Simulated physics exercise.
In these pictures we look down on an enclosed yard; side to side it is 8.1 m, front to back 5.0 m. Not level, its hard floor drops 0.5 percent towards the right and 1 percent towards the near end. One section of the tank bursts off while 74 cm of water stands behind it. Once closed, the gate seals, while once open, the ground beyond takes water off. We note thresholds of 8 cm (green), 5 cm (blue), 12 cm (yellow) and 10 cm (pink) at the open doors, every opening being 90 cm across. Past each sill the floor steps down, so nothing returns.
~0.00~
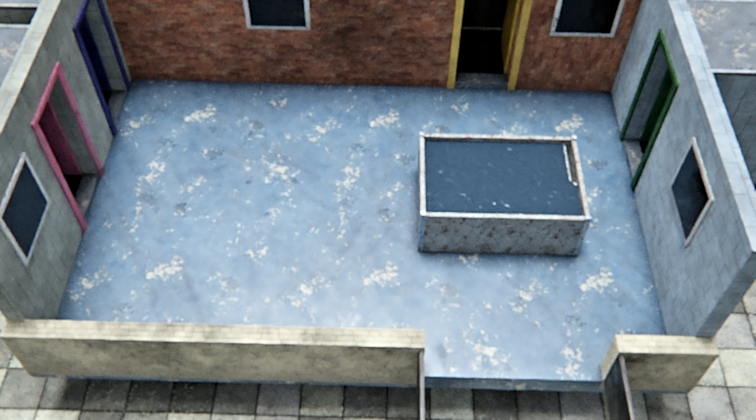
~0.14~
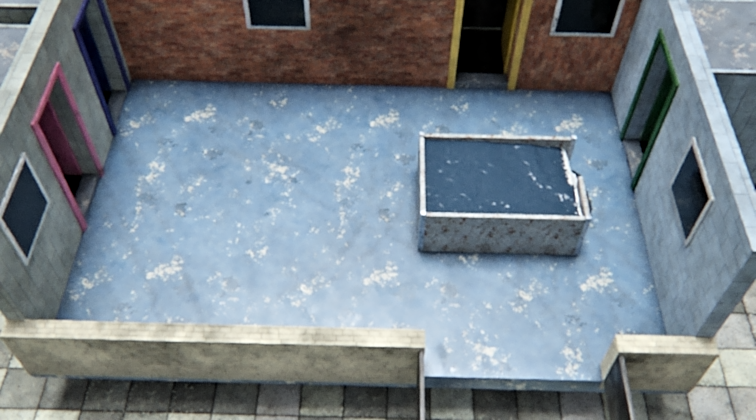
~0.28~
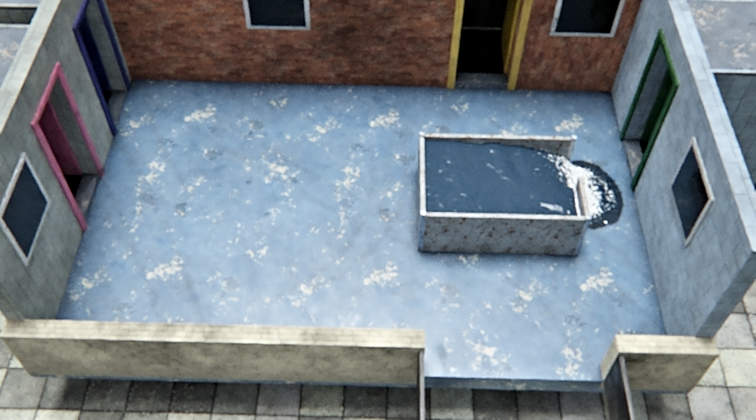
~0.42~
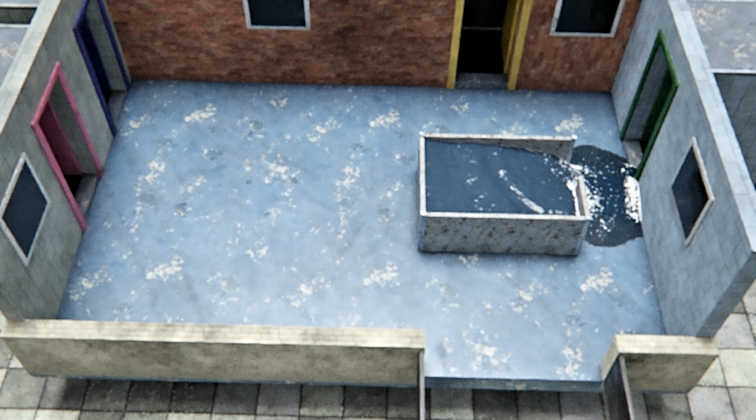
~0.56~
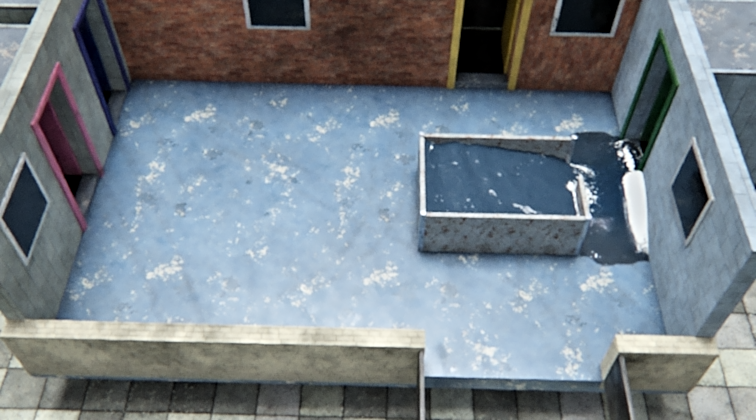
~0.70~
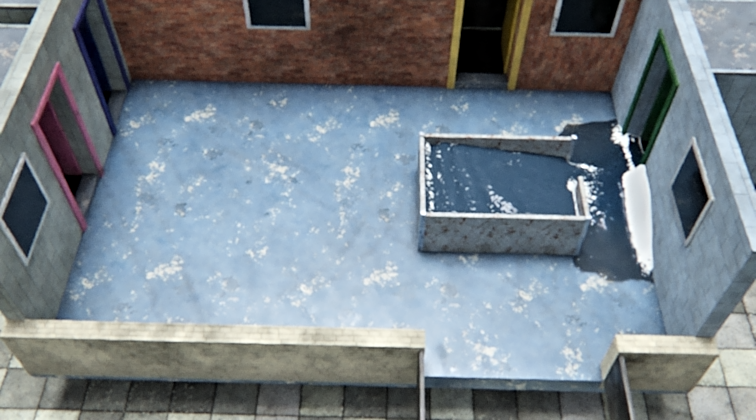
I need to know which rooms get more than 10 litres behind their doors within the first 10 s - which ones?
One by one: The green door lets the inflow top the limit; the blue door holds the inflow within the limit; the yellow door holds the inflow within the limit; the pink door holds the inflow within the limit.
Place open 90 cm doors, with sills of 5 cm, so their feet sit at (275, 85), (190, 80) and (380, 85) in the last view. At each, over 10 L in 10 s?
The first one doesn't reach it, the second one doesn't reach it, and the third one doesn't reach it.
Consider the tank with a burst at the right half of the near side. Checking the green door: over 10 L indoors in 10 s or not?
Then: Green short of it.
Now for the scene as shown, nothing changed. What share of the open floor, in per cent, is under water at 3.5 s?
35 %.
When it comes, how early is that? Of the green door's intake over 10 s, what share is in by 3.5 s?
Some 70 per cent by then.
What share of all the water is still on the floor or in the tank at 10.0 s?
It comes to near 60 per cent.
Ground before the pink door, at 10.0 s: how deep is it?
The depth there is near 3.0 cm.
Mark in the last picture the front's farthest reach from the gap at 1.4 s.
Near (661, 365).
After 1.4 s water covers 10 % of the floor and is deepest (48 cm) near (625, 200); green door 32 cm at the sill, 139 L in, blue door not reached, yellow door not reached, pink door not reached.
After 2.2 s water covers 20 % of the floor and is deepest (39 cm) near (625, 200); green door 27 cm at the sill, 281 L in, blue door not reached, yellow door 2 cm at the sill, 0 L in, pink door not reached.
After 3.5 s water covers 35 % of the floor and is deepest (28 cm) near (625, 200); green door 21 cm at the sill, 408 L in, blue door not reached, yellow door 4 cm at the sill, 0 L in, pink door not reached.
After 6.0 s water covers 65 % of the floor and is deepest (17 cm) near (625, 200); green door 14 cm at the sill, 525 L in, blue door not reached, yellow door 4 cm at the sill, 0 L in, pink door not reached.
After 10.0 s water covers 95 % of the floor and is deepest (11 cm) near (623, 191); green door 9 cm at the sill, 569 L in, blue door 2 cm at the sill, 0 L in, yellow door 3 cm at the sill, 0 L in, pink door 3 cm at the sill, 0 L in.
